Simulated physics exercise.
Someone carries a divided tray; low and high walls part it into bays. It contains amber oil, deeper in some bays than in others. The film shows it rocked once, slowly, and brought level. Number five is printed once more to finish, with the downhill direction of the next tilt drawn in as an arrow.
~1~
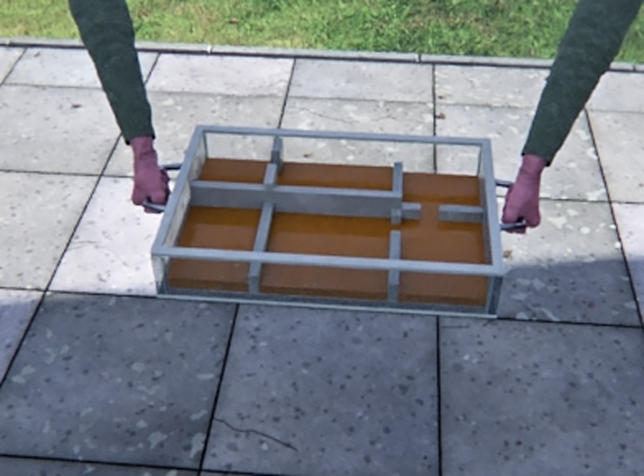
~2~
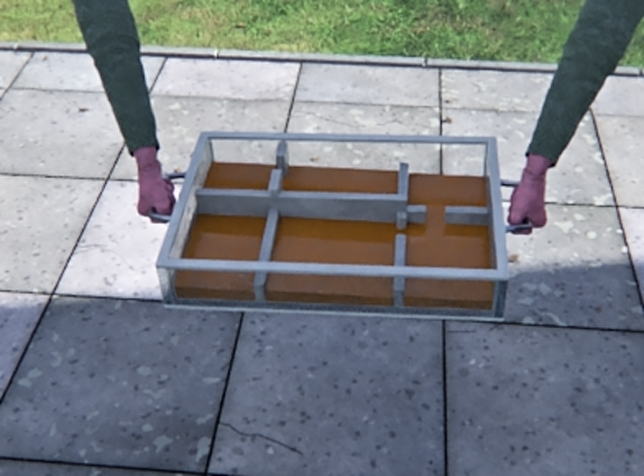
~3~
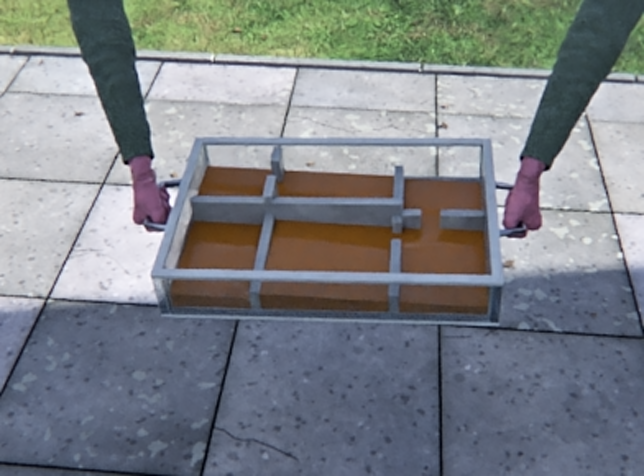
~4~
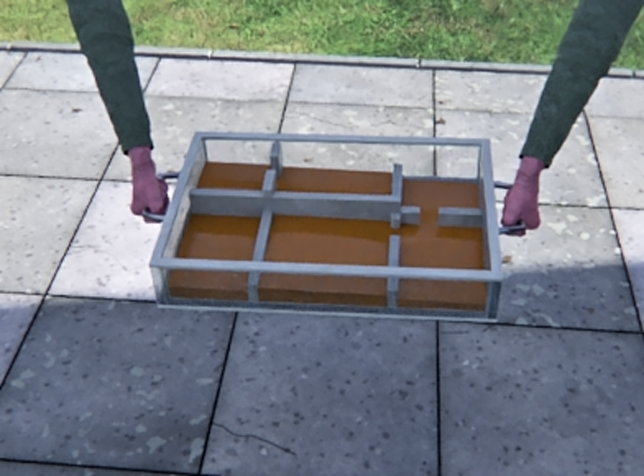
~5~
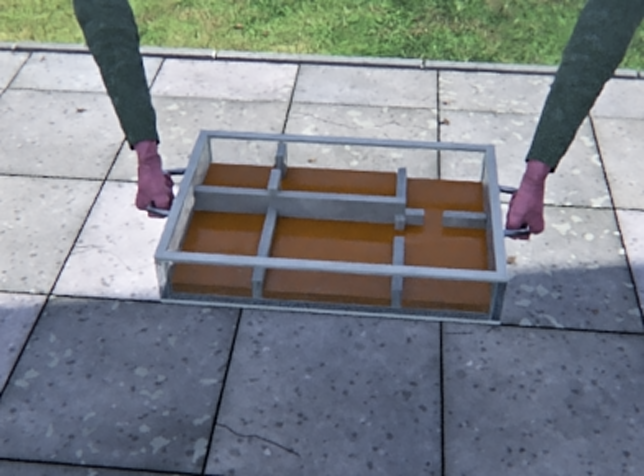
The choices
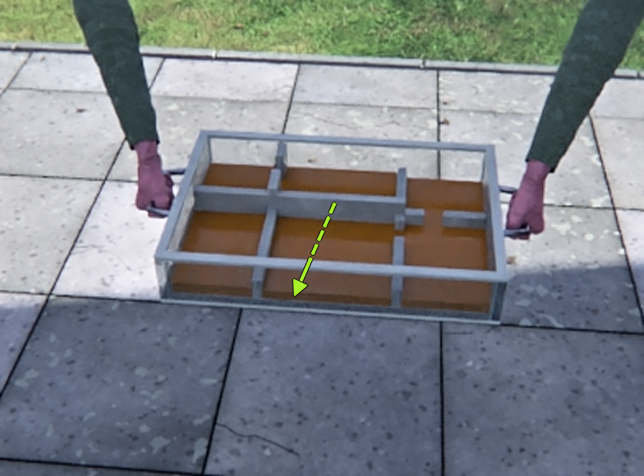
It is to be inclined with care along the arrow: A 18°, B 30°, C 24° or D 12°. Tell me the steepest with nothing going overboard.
Go for C.
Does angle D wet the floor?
No.
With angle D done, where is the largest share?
The front middle bay.
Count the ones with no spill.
Three of them.
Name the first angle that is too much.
That is angle B.
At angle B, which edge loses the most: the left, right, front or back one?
The front rim.
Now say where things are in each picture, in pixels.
In the first frame, the tray is level; deepest in the back left bay, at (237, 180), shallowest in the front right.
The second frame shows tipped about 3° down to the front left; no wall is crossed.
The third frame shows tipped about 5° down to the front left; no wall is crossed.
The fourth frame shows tipped about 2° down to the front left; no wall is crossed.
In the fifth frame, the tray is level; deepest in the back middle bay, at (340, 190), shallowest in the back right.
The arrow ends at (296, 290).
With A, nothing spills; the front middle bay holds the most.
With B, about 14 % goes over the rim.
With C, nothing spills; the front middle bay holds the most.
With D, nothing spills; the front middle bay holds the most.
